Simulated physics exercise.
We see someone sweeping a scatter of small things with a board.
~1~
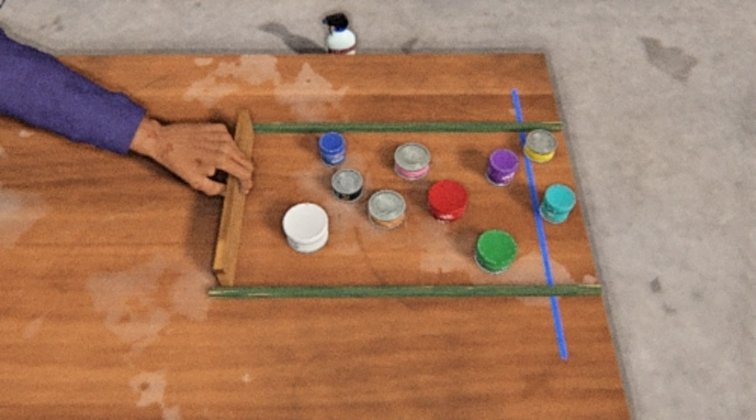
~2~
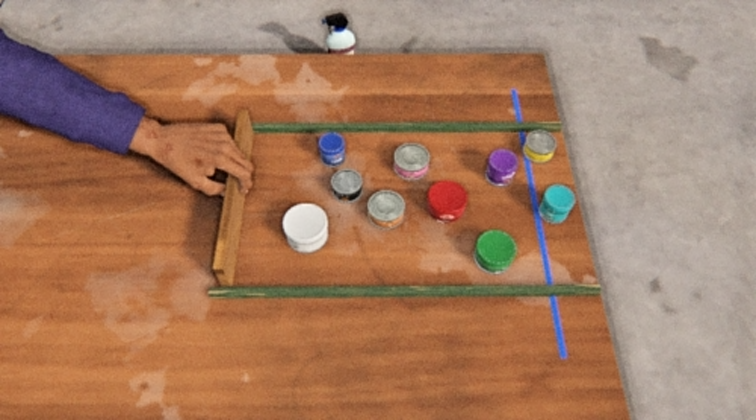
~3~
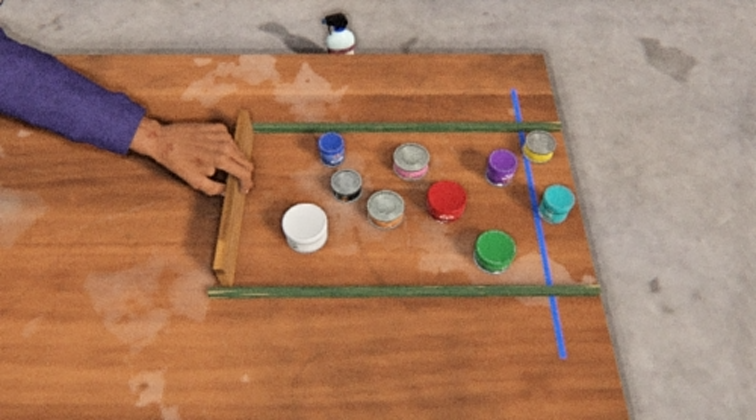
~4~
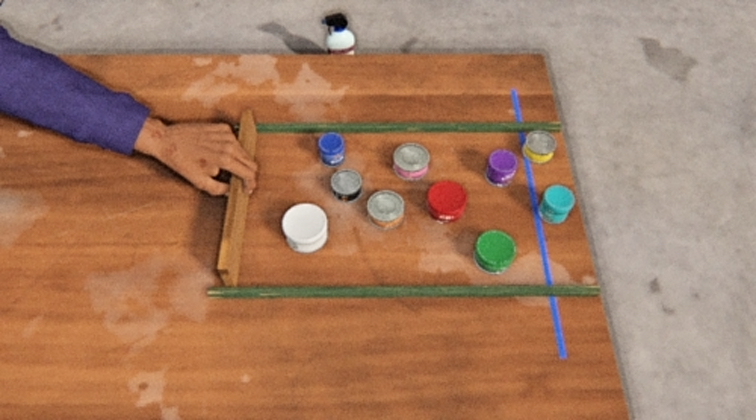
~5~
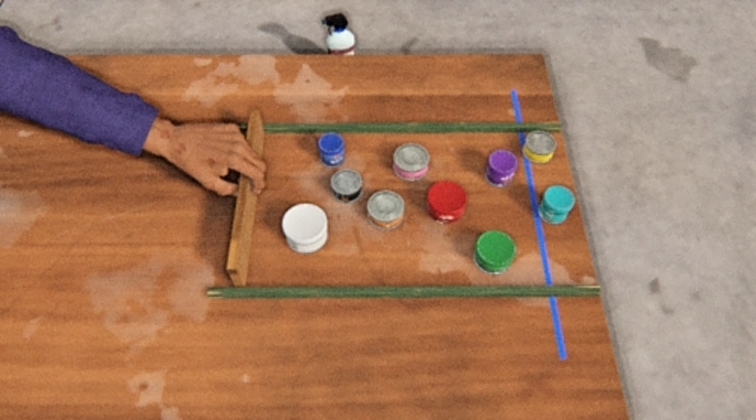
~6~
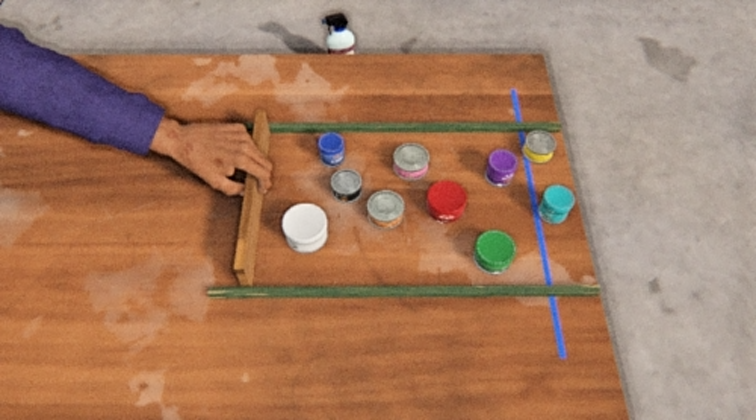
A wooden board, held by a hand in a purple sleeve, stands still at first between two green rods on a wooden table. It then slides slightly right, drawing closer to the white tub, while the scattered colourful small containers and the blue line near the table's right edge stay in place.
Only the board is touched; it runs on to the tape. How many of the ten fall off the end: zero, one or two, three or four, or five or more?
In the end the number that fall off is three or four.
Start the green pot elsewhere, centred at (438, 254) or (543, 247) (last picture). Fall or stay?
Place by place, it stays on; tumbles off.
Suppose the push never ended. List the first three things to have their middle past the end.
In order: The turquoise tin, the yellow tin, the red tub.
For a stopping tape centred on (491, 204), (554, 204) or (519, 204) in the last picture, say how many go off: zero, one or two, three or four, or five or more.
In that order: One or two; five or over; just one or two.
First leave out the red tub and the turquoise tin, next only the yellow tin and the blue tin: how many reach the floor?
Fallen: 1, and 2 in the other try.
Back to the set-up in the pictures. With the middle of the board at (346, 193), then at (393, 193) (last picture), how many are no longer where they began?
First 4, then 6.
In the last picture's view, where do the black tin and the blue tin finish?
About (545, 174), and the other about (538, 139).
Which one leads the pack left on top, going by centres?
The pink pot ends nearest.
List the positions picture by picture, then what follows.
The first frame shows turquoise tin (557, 205); yellow tin (540, 147); purple tin (502, 168); board (236, 194); tape (535, 204).
The second frame shows yellow tin (540, 147); red tub (447, 202).
The third frame shows purple tin (501, 169); pink pot (411, 162).
The fourth frame shows turquoise tin (556, 205); white tin (306, 229).
The fifth frame shows yellow tin (539, 148); black tin (347, 187).
The sixth frame shows turquoise tin (556, 205); yellow tin (539, 147); purple tin (501, 169); board (254, 193); tape (534, 204).
Early on, none off yet; turquoise tin at rest near (556, 205); yellow tin at rest near (539, 147); purple tin at rest near (501, 169).
A while later, none off yet; turquoise tin at rest near (558, 205); yellow tin at rest near (539, 147); purple tin travelled a little near (513, 170).
Finally, the number that fall off is three or four; lost, red tub, purple tin, yellow tin and turquoise tin.
